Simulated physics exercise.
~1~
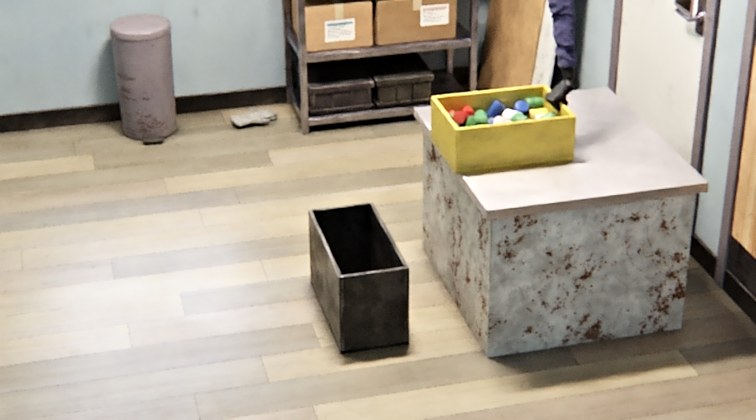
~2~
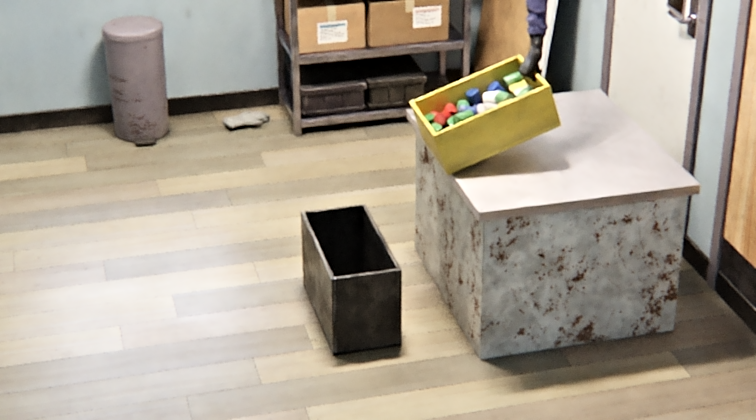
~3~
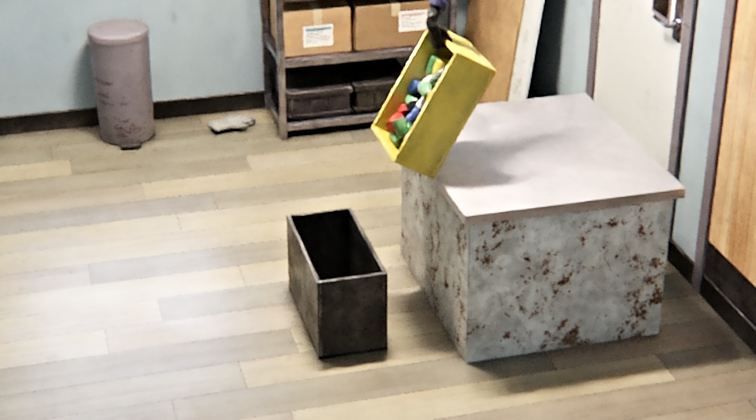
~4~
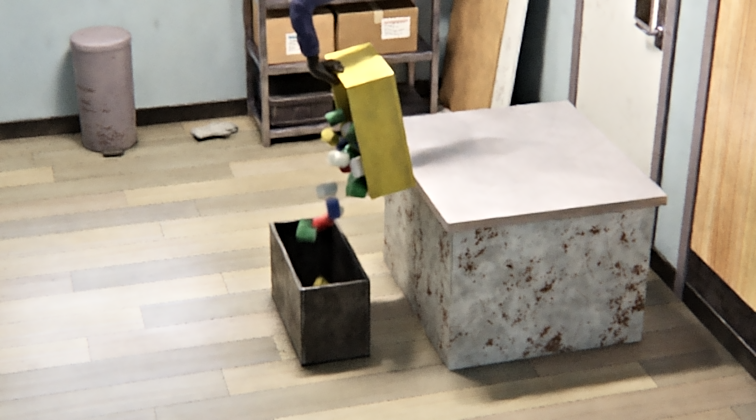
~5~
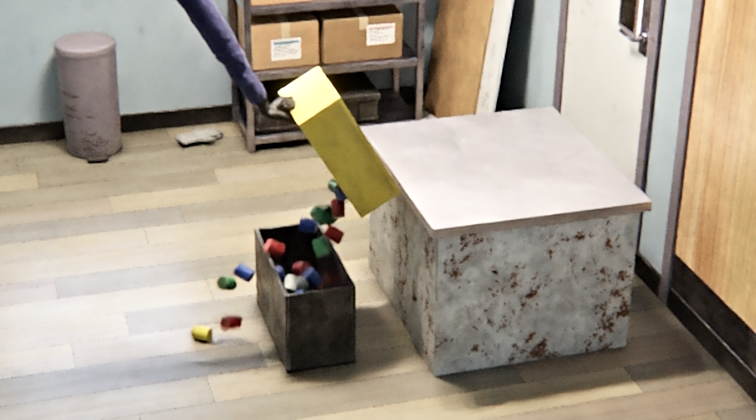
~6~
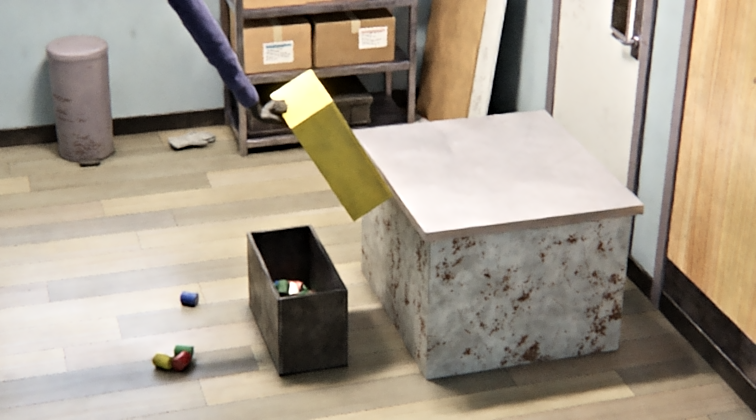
In a storage room, an arm tips colorful pieces from a yellow bin, spilling a few beyond the black tub.
